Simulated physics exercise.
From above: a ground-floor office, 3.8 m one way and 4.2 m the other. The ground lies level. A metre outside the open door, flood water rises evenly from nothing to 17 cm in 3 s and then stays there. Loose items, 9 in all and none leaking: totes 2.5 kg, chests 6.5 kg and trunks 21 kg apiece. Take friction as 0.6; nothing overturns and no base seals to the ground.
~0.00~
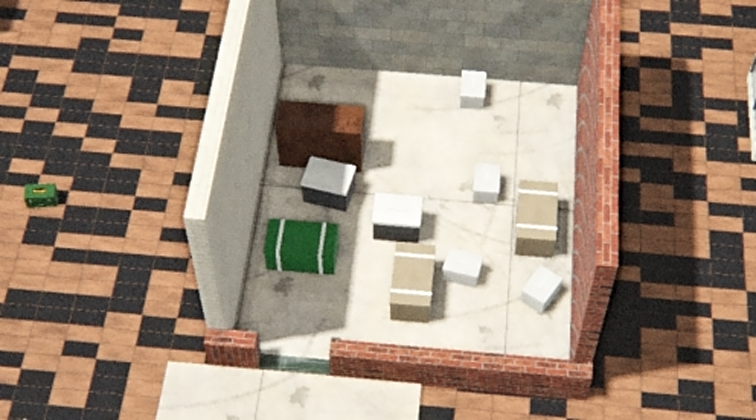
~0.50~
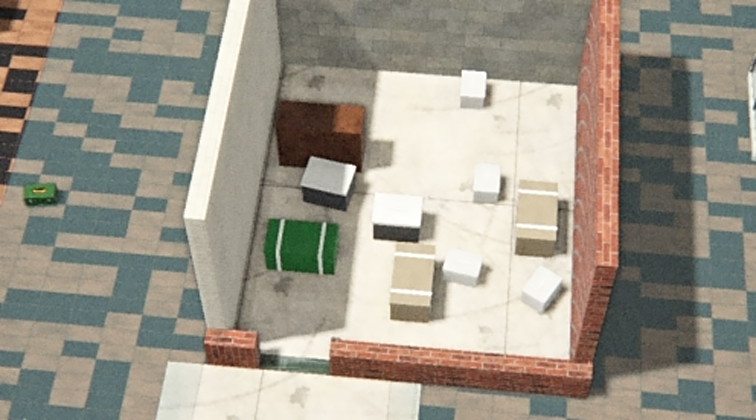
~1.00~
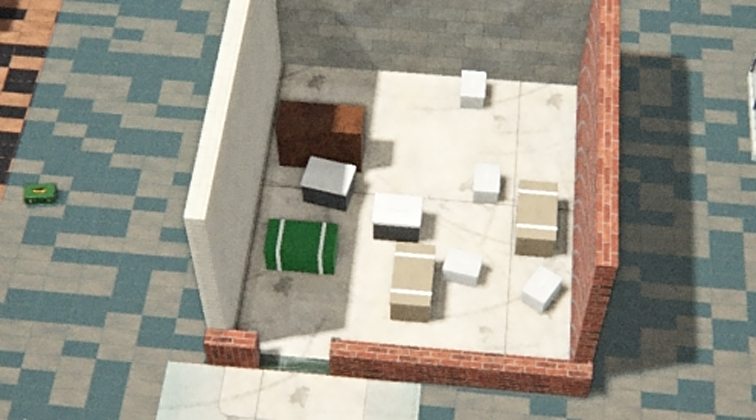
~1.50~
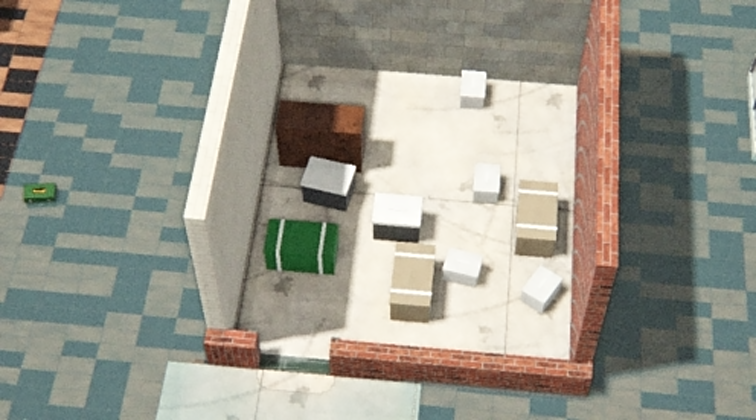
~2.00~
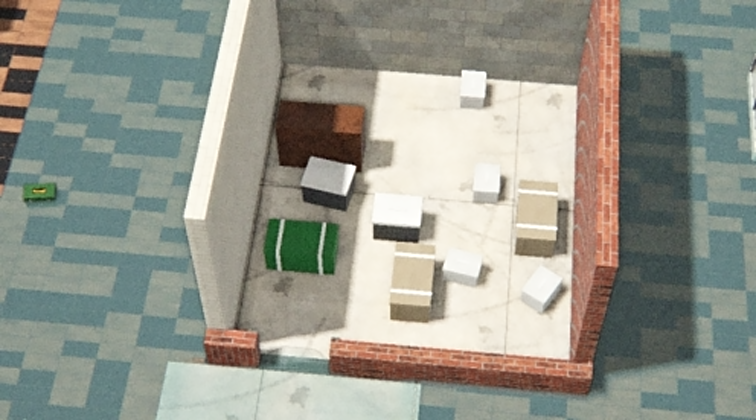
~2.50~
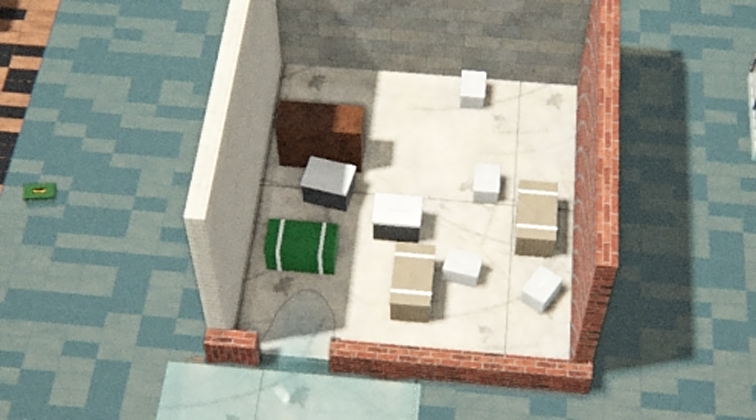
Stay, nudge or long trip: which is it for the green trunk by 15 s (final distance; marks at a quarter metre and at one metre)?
The green trunk ends far away.
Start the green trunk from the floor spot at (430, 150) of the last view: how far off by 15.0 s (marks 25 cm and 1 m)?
It moves a short way.
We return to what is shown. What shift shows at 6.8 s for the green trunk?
About 60 cm.
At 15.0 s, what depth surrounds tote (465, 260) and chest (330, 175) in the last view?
Roughly 6 and 7 cm.
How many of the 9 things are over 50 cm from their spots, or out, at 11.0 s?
By then 4.
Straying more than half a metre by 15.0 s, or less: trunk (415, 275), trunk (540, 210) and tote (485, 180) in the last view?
In turn: Under, less, more.
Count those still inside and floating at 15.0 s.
8 of them.
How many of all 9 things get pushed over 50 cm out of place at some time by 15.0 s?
That makes 7.
After 3.5 s the green trunk is near (301, 237), 0.0 m from its start, aground; 0 afloat.
After 6.8 s the green trunk is near (319, 194), 0.6 m from its start, afloat; 2 afloat.
After 11.0 s the green trunk is near (435, 190), 1.7 m from its start, aground; 3 afloat.
After 15.0 s the green trunk is near (492, 207), 2.2 m from its start, afloat; 8 afloat.
